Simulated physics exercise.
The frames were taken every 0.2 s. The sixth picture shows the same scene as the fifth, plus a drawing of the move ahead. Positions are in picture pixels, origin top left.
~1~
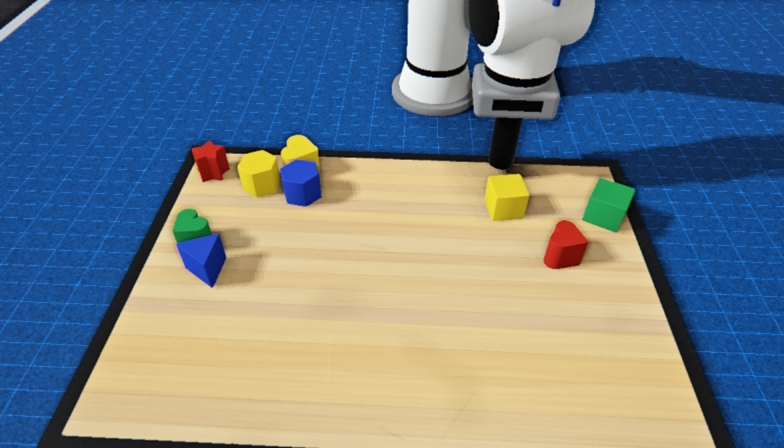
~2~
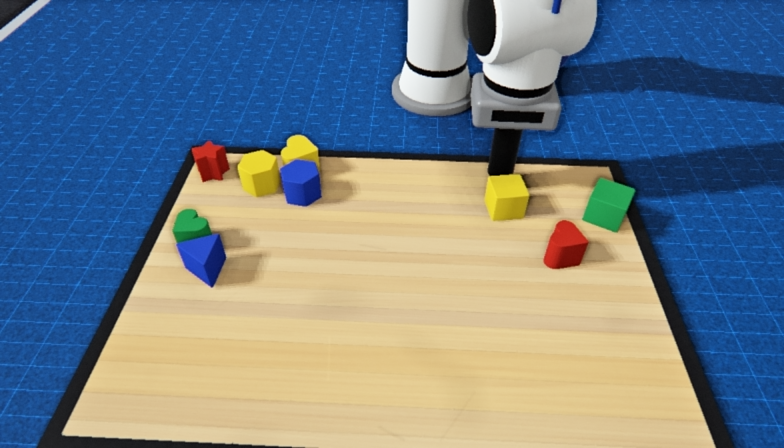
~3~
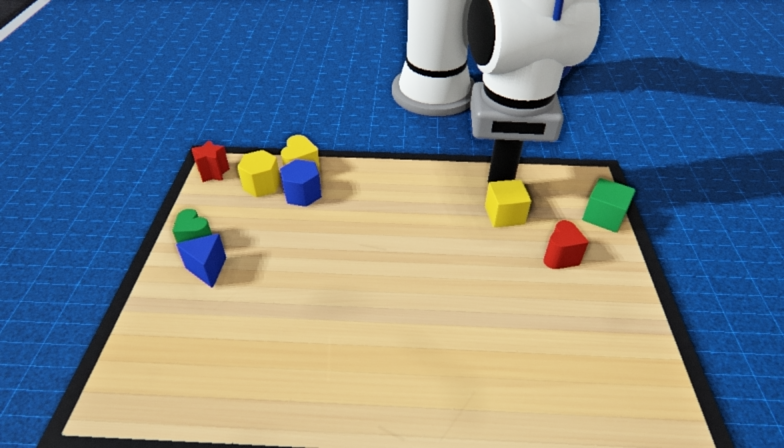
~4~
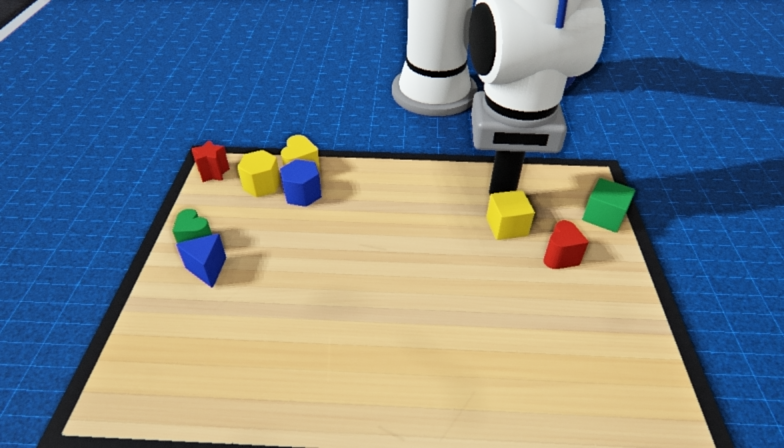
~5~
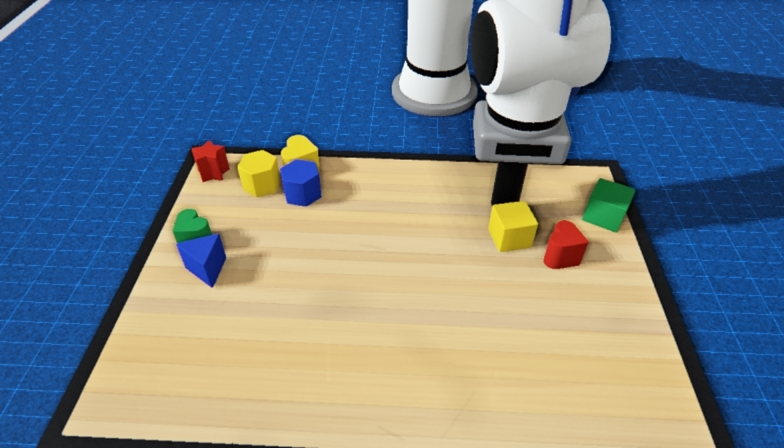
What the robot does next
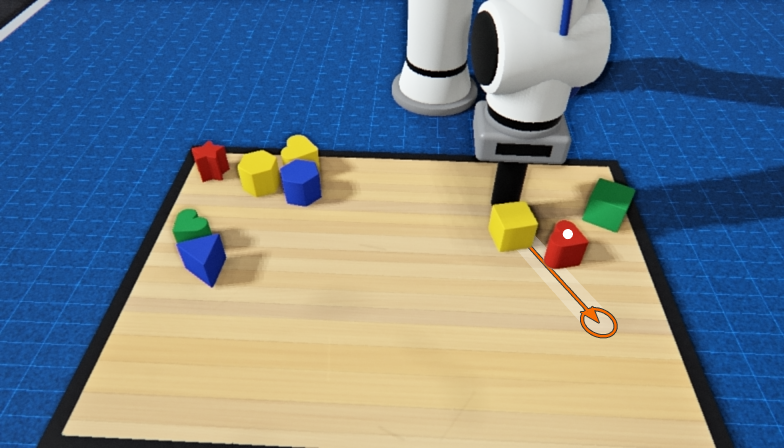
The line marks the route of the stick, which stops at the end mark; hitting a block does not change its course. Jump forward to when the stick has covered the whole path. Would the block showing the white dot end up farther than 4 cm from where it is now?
No, that is not how it ends up.
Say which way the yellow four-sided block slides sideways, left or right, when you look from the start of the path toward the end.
It shifts to the right.
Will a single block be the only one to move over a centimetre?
Going by the path, no.
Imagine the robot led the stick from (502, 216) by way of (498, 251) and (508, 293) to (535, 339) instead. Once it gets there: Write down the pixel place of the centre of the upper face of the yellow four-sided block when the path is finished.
Most likely (585, 326).
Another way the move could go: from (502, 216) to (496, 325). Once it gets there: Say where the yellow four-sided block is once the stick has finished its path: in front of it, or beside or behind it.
Beside or behind it.
Path on the board, from (502, 216) to (599, 322); the dot is on the red heart-shaped block.
On the path given first. One third of the way, stick (533, 237); yellow four-sided block (529, 247), turned 45° clockwise.
Two thirds of the way, stick (566, 273); yellow four-sided block (531, 259), turned 75° clockwise; red heart-shaped block (590, 246), turned 65° anticlockwise.
At the end, stick (603, 313); yellow four-sided block (531, 259), turned 75° clockwise; red heart-shaped block (590, 246), turned 65° anticlockwise.
